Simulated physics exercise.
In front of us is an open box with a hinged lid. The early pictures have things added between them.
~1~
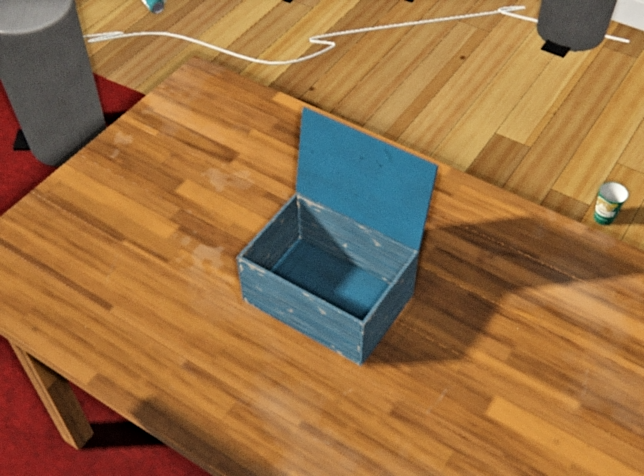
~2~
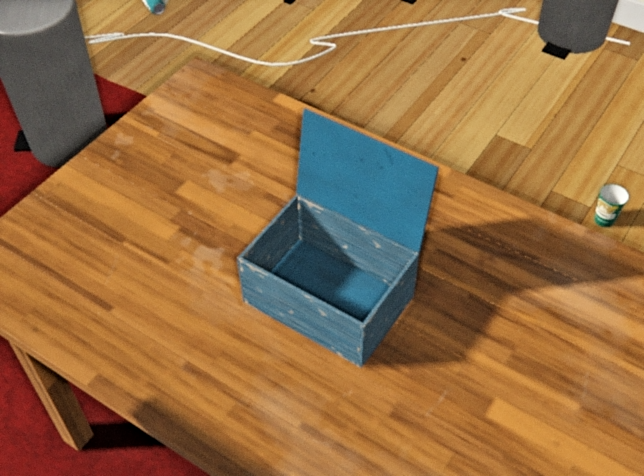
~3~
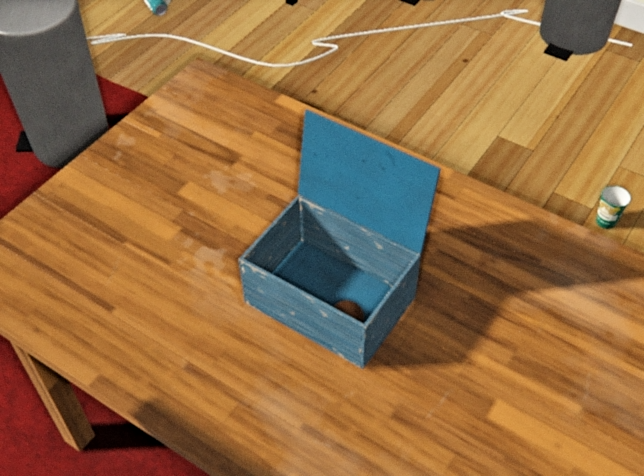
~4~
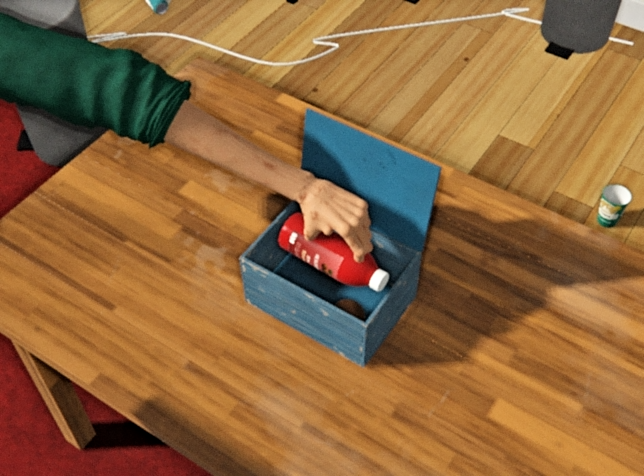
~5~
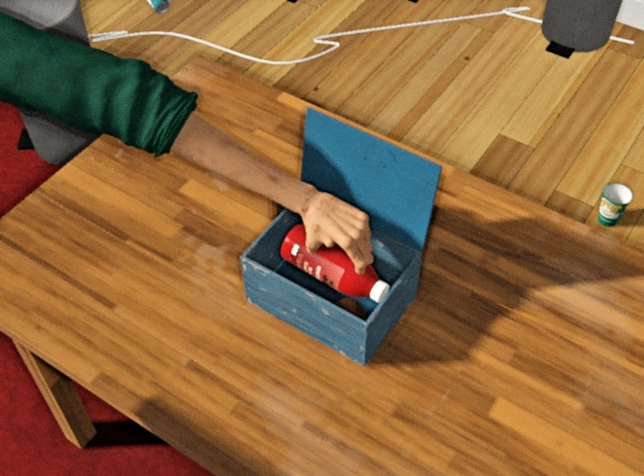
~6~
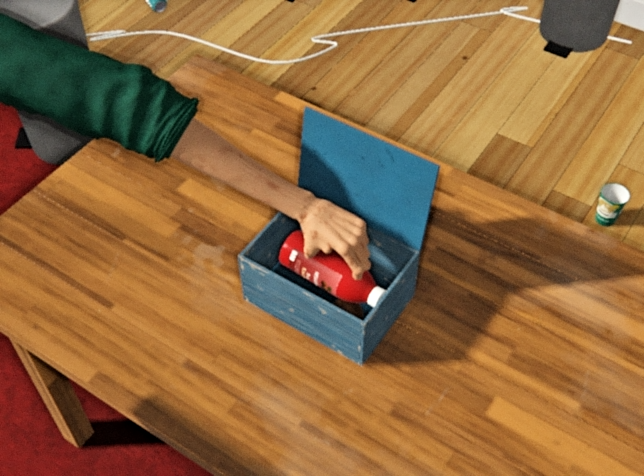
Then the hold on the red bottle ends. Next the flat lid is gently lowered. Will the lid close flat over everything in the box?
Yes.
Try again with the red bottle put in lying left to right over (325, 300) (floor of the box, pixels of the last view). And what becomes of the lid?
Once it's packed that way, the lid settles all the way.
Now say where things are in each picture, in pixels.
The last thing is not in view yet, in the first frame.
The last thing is not in view yet, in the second frame.
The last thing is not in view yet, in the third frame.
Still above its spot; red bottle (336, 255), in the fourth frame.
Still above its spot; red bottle (337, 267), in the fifth frame.
In place under the hand; red bottle (335, 273), in the sixth frame.
Then, 0.50 s later than the last frame, red bottle moved about its own width near (351, 275).
Then, 1.40 s later than the last frame, lid 72° above the rim; red bottle moved about its own width near (353, 271).
Then, 1.80 s later than the last frame, lid 45° above the rim; red bottle moved about its own width near (353, 272).
Then, 2.20 s later than the last frame, lid 12° above the rim; red bottle moved about its own width near (353, 271).
When it is over, lid shut; moved from the start, red bottle; brown ball as before. End places, in pixels of the last picture, red bottle near (353, 271).
